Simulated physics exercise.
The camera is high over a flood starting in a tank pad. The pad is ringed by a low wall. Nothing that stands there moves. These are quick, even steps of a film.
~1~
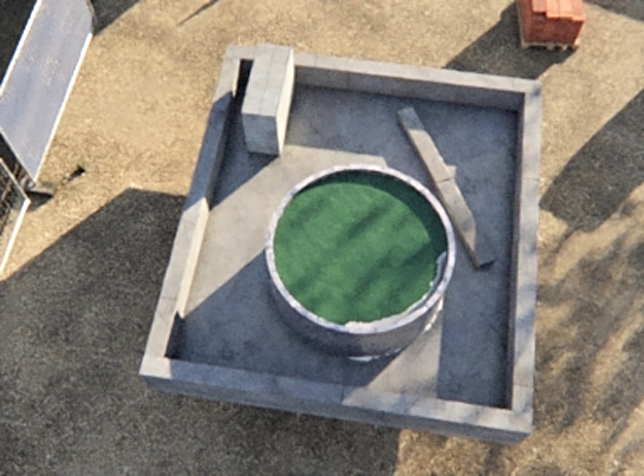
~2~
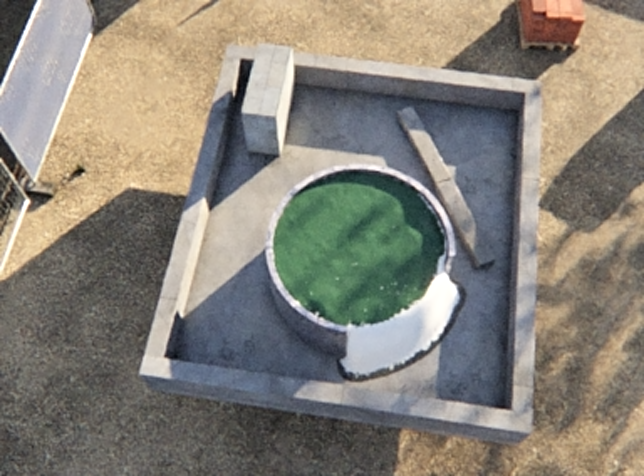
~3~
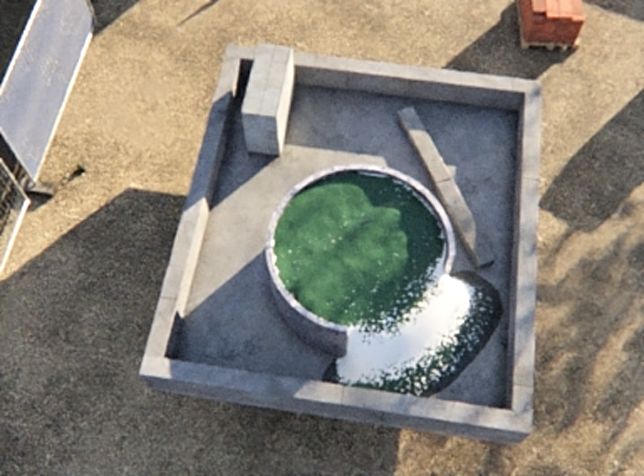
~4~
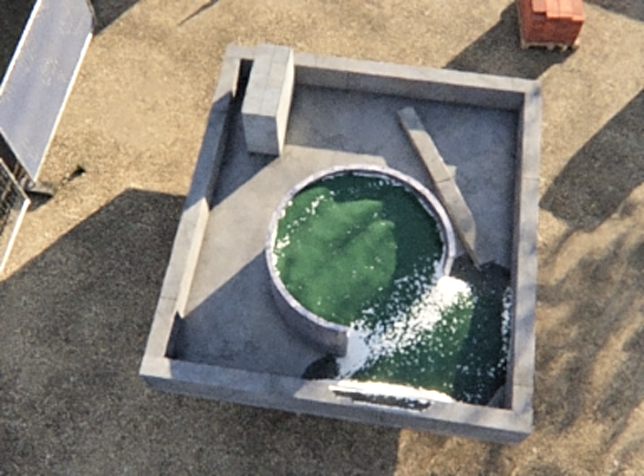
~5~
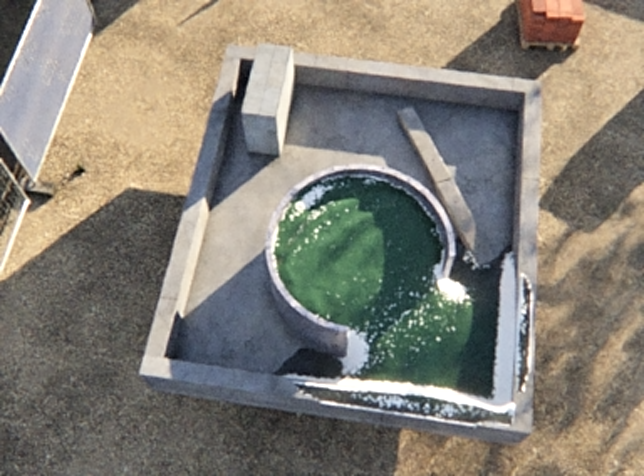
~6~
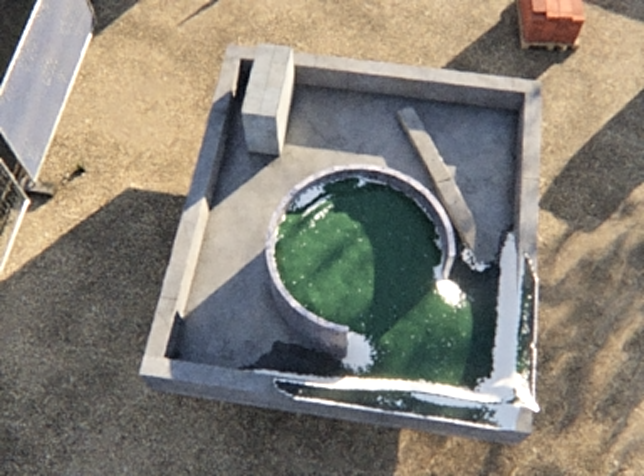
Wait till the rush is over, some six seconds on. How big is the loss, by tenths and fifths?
The share lost is between a tenth and a fifth.
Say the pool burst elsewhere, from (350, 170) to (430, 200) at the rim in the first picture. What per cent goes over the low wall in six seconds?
Roughly 0 per cent.
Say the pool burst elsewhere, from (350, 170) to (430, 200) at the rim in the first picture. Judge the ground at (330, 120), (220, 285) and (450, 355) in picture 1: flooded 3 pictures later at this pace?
In that order: Covered, clear, no water.
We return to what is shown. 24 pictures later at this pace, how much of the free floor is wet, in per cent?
Close to 100 %.
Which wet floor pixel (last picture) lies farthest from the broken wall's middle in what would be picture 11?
Roughly at (517, 128).
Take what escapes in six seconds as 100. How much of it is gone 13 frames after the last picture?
Roughly 100 per cent.
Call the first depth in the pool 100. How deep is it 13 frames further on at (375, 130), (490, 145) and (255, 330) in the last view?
In turn 0, 8 and 6 in a hundred.
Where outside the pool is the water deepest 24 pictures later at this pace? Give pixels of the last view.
Close to (296, 100).
A moment on, water covers 30 % of the floor; the low wall has let 3 % over.
Next, water covers 40 % of the floor; the low wall has let 6 % over.
Then, water covers 55 % of the floor; the low wall has let 12 % over.
Later, water covers 80 % of the floor; the low wall has let 13 % over.
In the end, water covers 75 % of the floor; the low wall has let 13 % over.
